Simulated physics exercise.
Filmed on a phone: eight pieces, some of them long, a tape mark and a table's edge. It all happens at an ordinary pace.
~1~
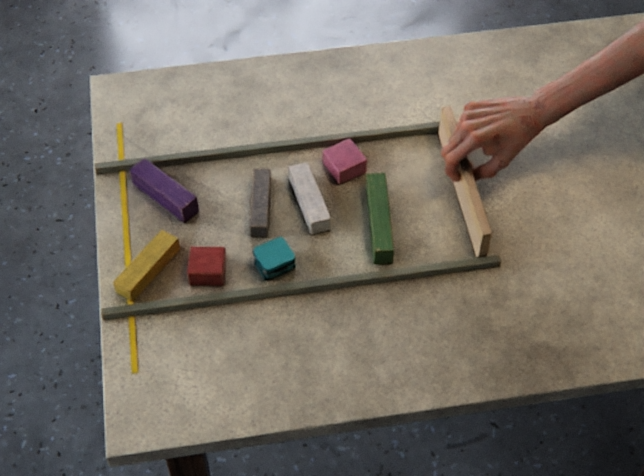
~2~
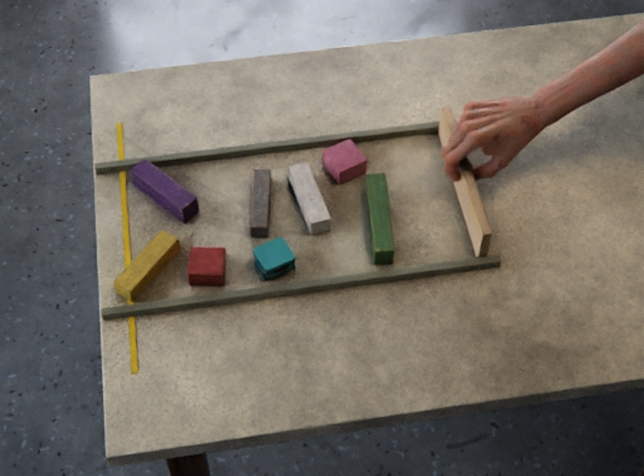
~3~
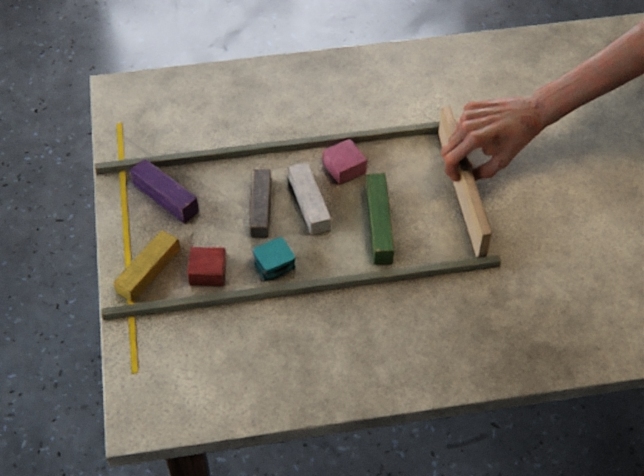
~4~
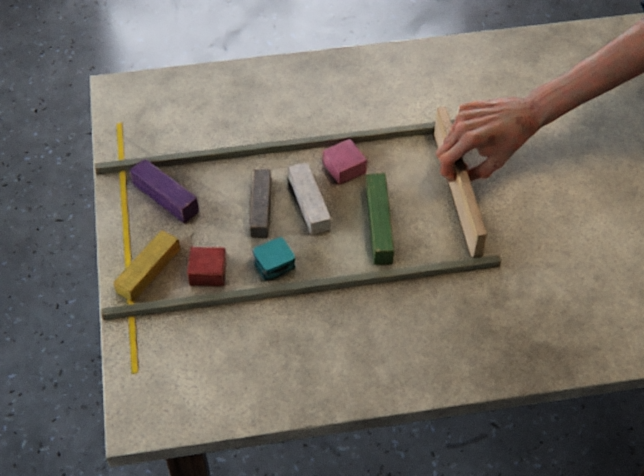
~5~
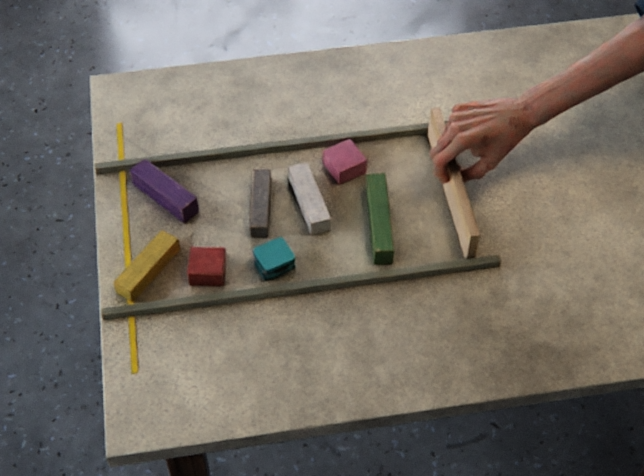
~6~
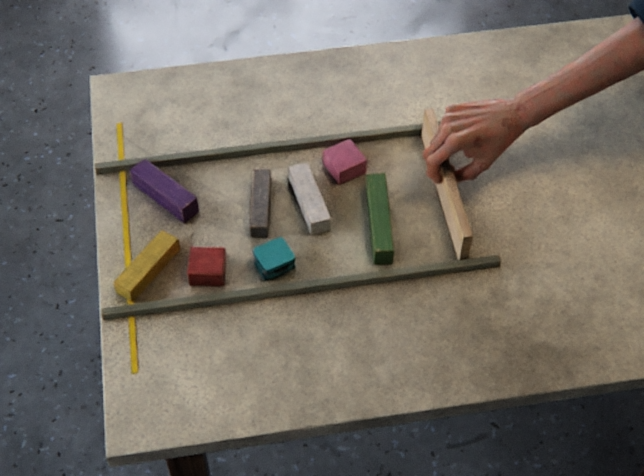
Hand sliding a wooden board slightly left between two rails on a table, while eight coloured blocks ahead of it stay still.
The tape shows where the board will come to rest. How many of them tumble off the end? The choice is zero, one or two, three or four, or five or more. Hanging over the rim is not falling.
In the end the number that fall off is five or more.
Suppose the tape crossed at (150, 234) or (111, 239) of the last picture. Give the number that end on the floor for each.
Try by try, 4 and 7.
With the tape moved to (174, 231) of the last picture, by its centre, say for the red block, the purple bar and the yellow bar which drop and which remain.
The red block survives, the purple bar falls, the yellow bar comes down.
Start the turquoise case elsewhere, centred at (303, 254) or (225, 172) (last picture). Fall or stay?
The turquoise case is lost; comes down.
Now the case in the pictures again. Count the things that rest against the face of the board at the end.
The number is 2.
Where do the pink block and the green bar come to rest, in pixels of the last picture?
The pink block at (106, 188), the green bar at (117, 252).
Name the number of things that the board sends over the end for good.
It comes to 6.
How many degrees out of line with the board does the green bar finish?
Some 0 degrees.
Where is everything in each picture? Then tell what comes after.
The first frame shows yellow bar (148, 265); purple bar (164, 190); red block (207, 266); board (464, 180); tape (126, 237).
The second frame shows purple bar (164, 190); green bar (380, 218).
The third frame shows red block (207, 266); pink block (345, 162).
The fourth frame shows yellow bar (148, 265); white bar (309, 198).
The fifth frame shows purple bar (164, 190); board (452, 182).
The sixth frame shows yellow bar (148, 265); purple bar (164, 190); red block (207, 266); board (446, 183); tape (126, 237).
Soon after, none off yet; yellow bar at rest near (148, 265); purple bar at rest near (164, 190); red block at rest near (207, 266).
In the end, the number that fall off is five or more; gone, white bar, turquoise case, grey bar, red block, purple bar and yellow bar.
